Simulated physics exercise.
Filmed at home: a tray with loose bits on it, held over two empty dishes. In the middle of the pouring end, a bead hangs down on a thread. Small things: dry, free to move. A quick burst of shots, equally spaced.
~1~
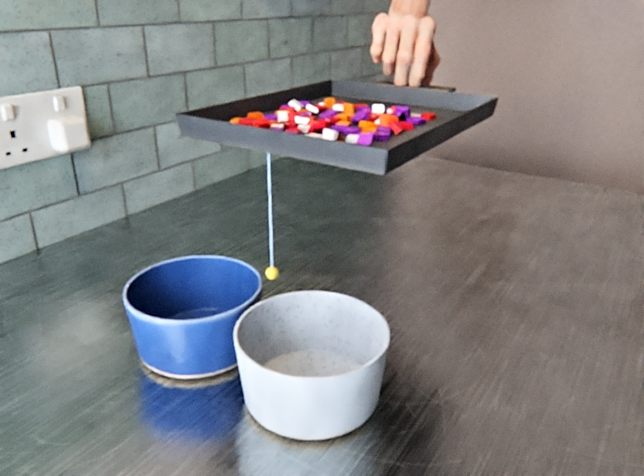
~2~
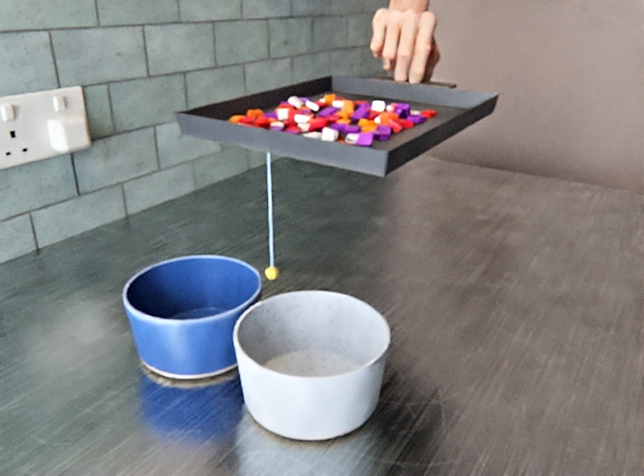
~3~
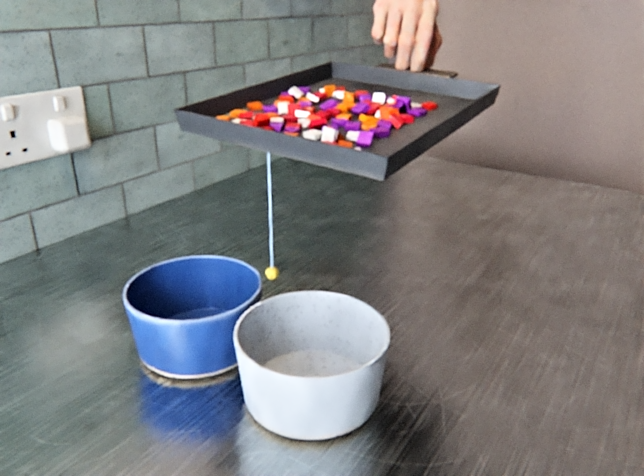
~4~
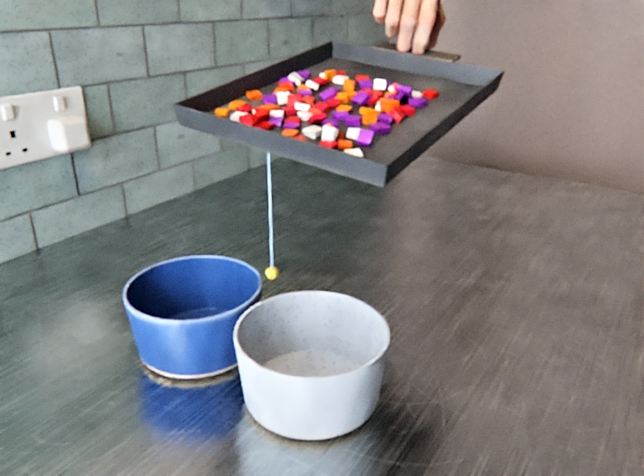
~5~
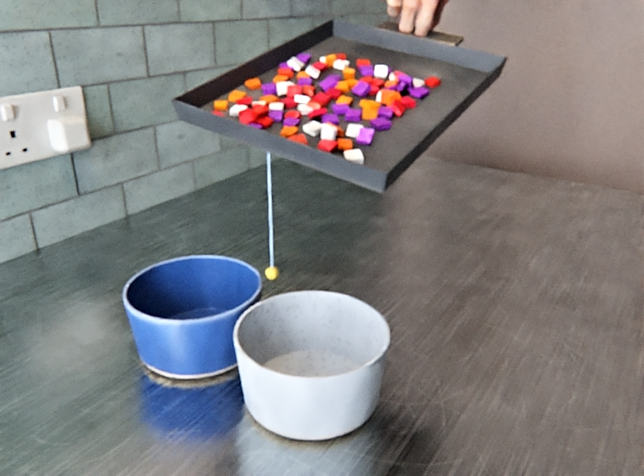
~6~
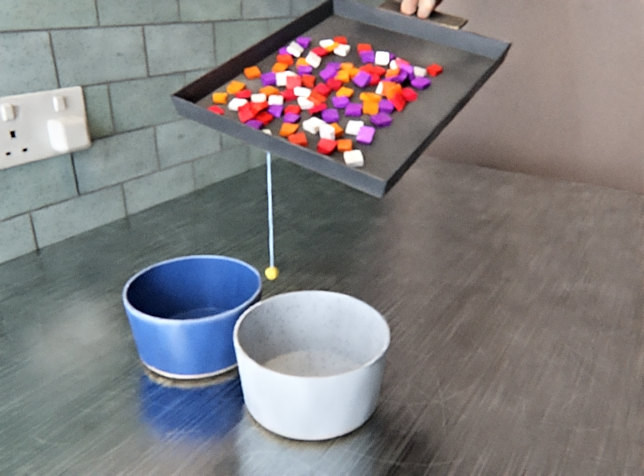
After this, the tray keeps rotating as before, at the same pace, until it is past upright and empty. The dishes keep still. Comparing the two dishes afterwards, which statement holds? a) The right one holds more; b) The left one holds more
The right one holds more (a).
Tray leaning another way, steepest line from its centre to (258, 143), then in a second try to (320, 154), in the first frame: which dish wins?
First: The dish at left. Second: The dish at right.
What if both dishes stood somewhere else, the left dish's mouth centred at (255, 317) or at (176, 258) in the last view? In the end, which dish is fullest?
The dish to the left at the first, the dish to the right at the second.
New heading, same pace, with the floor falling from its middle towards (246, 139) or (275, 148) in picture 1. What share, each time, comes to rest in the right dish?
In order, 0 in a hundred and 40 in a hundred.
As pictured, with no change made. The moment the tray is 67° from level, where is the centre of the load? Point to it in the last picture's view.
About (341, 122).
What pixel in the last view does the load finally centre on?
Resting centre, last frame: Roughly (337, 383).
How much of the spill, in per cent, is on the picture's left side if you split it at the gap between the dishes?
Around 0 percent of the pieces.
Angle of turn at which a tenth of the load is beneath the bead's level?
At some 85 degrees.
Just after the last frame, tray tipped steeply; every one on the tray.
A moment on, tray tipped past a quarter turn; the larger part on the tray; about a tenth in the right dish; about a tenth outside both; just a few in the air.
Further on, tray tipped past a quarter turn; the larger part in the right dish; roughly a quarter outside both.
When it is over, tray tipped past a quarter turn; the larger part in the right dish; not one in the left dish; roughly a quarter outside both.
